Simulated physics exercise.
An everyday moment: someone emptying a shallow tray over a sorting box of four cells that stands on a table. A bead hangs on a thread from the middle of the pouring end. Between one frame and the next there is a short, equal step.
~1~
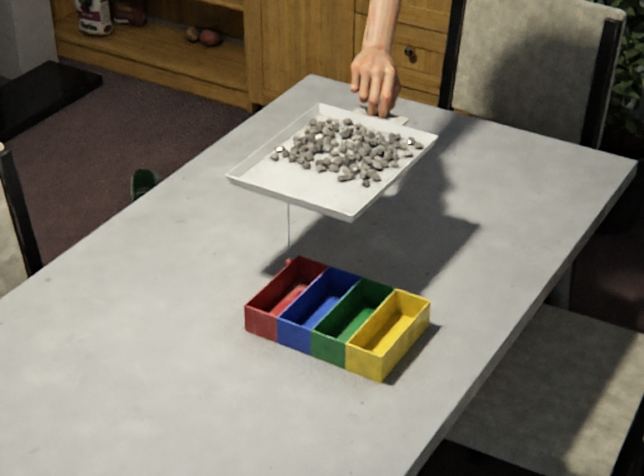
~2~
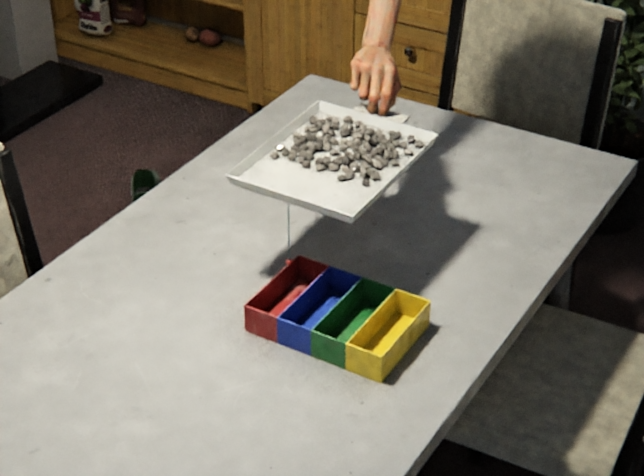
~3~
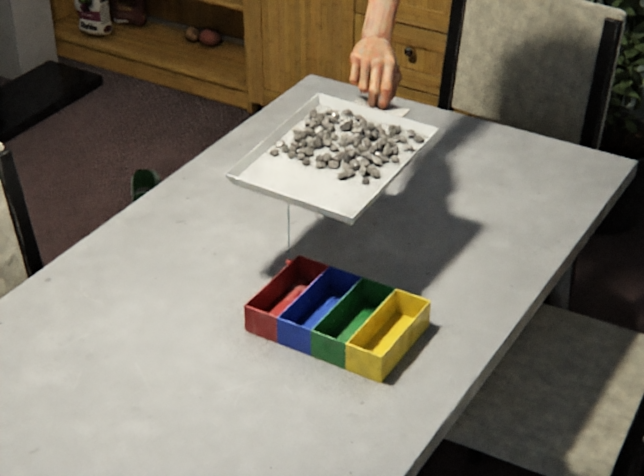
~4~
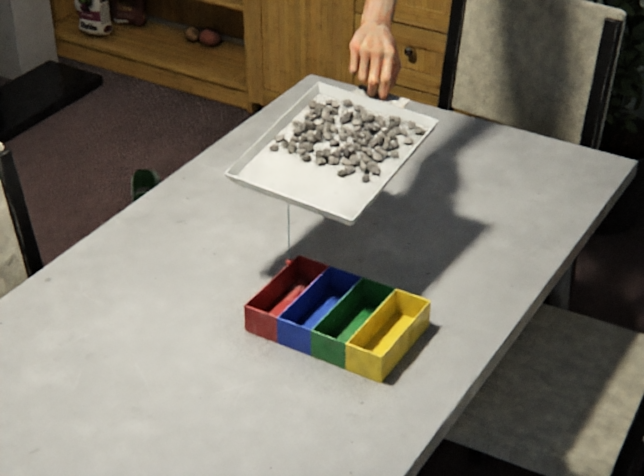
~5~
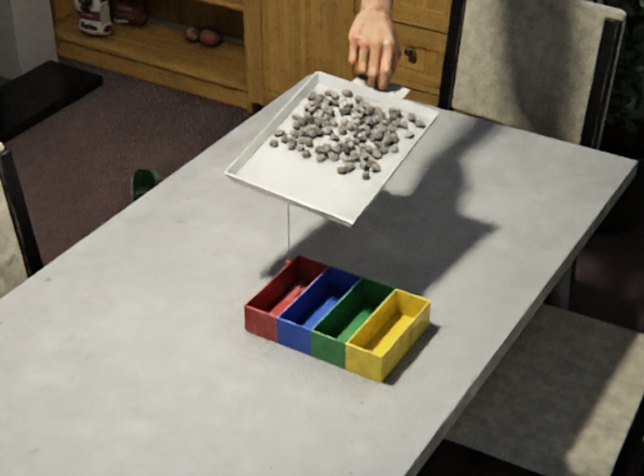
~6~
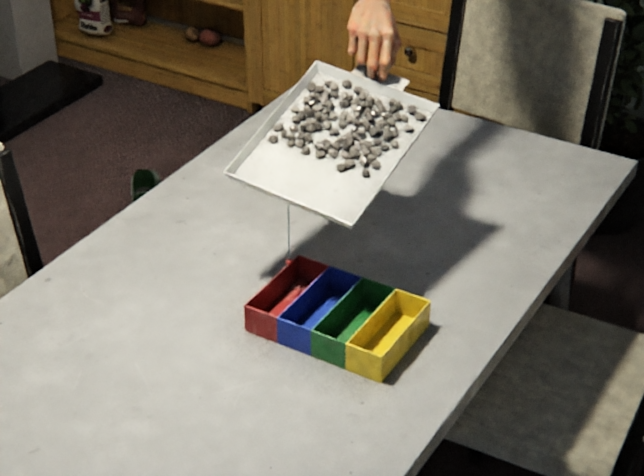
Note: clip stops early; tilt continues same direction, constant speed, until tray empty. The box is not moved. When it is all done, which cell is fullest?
Fullest: The blue cell.
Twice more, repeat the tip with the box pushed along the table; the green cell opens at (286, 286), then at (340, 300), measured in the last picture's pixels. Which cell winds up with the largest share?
First try: Yellow; second try: The green one.
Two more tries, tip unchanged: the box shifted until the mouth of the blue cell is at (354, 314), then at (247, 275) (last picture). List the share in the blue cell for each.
20% for the first placement, 0% for the second.
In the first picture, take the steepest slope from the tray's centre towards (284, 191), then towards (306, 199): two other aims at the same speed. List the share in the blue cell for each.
You'd get 0 per cent the first time and 30 per cent the second time.
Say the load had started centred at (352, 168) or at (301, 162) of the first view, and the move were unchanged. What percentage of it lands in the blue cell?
In order, 60 per cent then 40 per cent.
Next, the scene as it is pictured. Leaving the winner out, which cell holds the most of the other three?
The cell in green.
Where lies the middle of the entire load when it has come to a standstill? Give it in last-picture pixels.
Near (319, 325).
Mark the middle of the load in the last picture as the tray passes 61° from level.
The load is centred about (328, 209).
Just after the last frame, tray tipped steeply; the larger part on the tray; roughly a quarter falling or outside the box.
A moment on, tray tipped right over; roughly a quarter on the tray; roughly a quarter in the blue cell; roughly a quarter in the green cell; about a tenth in the red cell; about a tenth falling or outside the box.
Further on, tray tipped past a quarter turn; roughly half in the blue cell; roughly a quarter in the green cell; roughly a quarter in the red cell; about a tenth falling or outside the box.
When it is over, tray tipped past a quarter turn; roughly half in the blue cell; roughly a quarter in the green cell; roughly a quarter in the red cell; not one in the yellow cell; about a tenth outside the box.
